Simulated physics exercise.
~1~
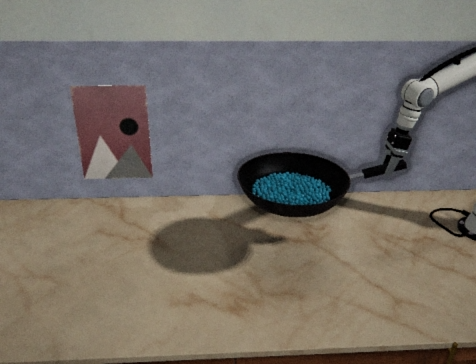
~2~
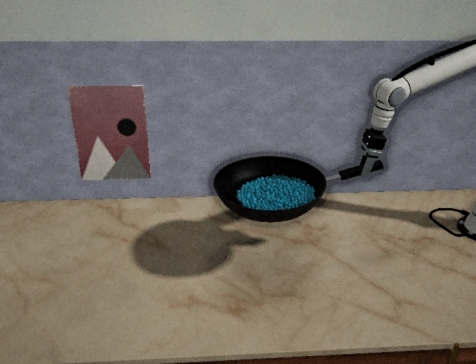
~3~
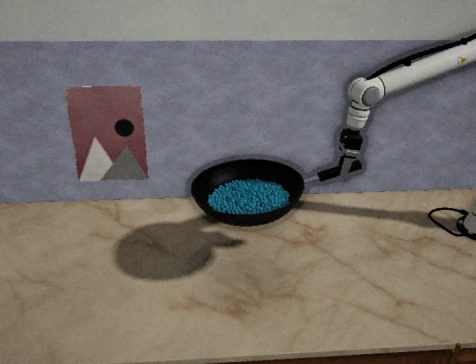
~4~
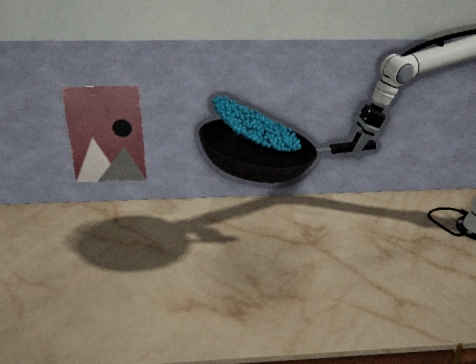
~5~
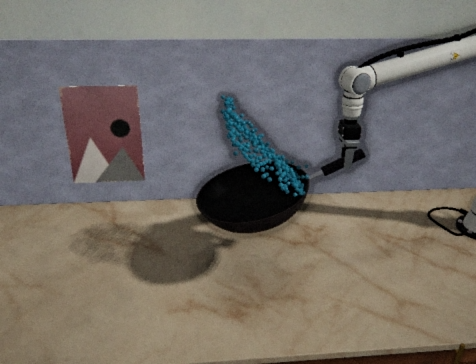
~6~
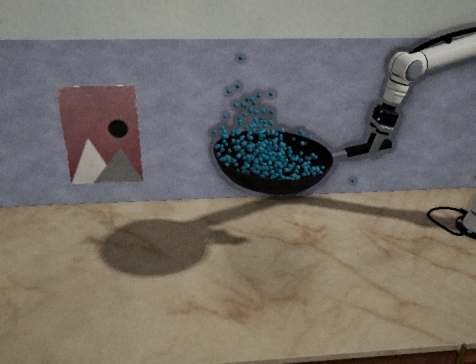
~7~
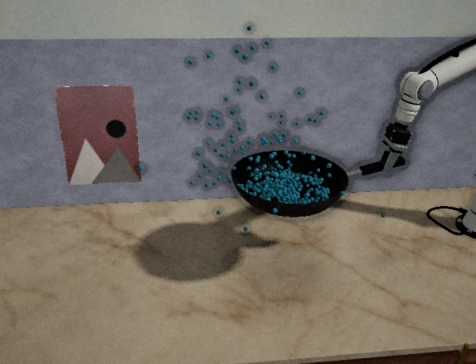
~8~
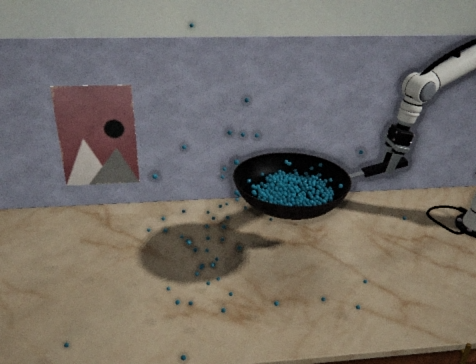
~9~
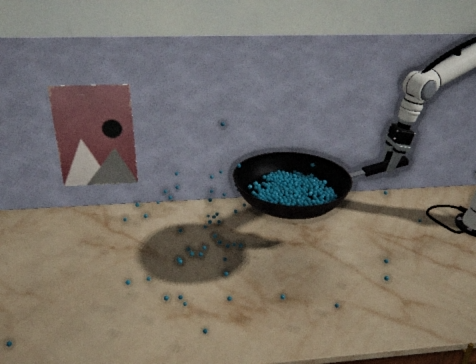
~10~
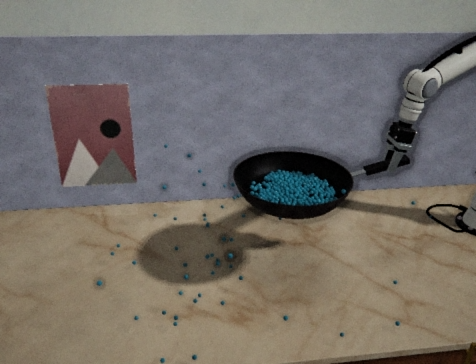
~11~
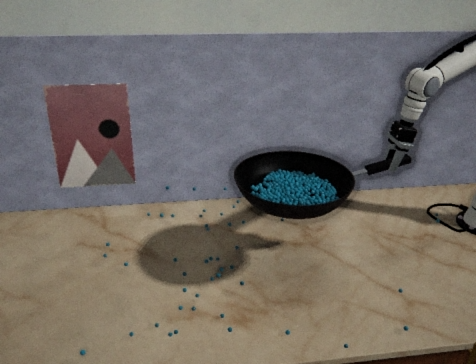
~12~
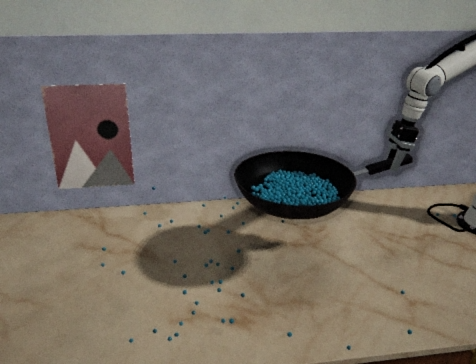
On a marble counter, a robot arm tosses blue beads in a pan, spilling some.
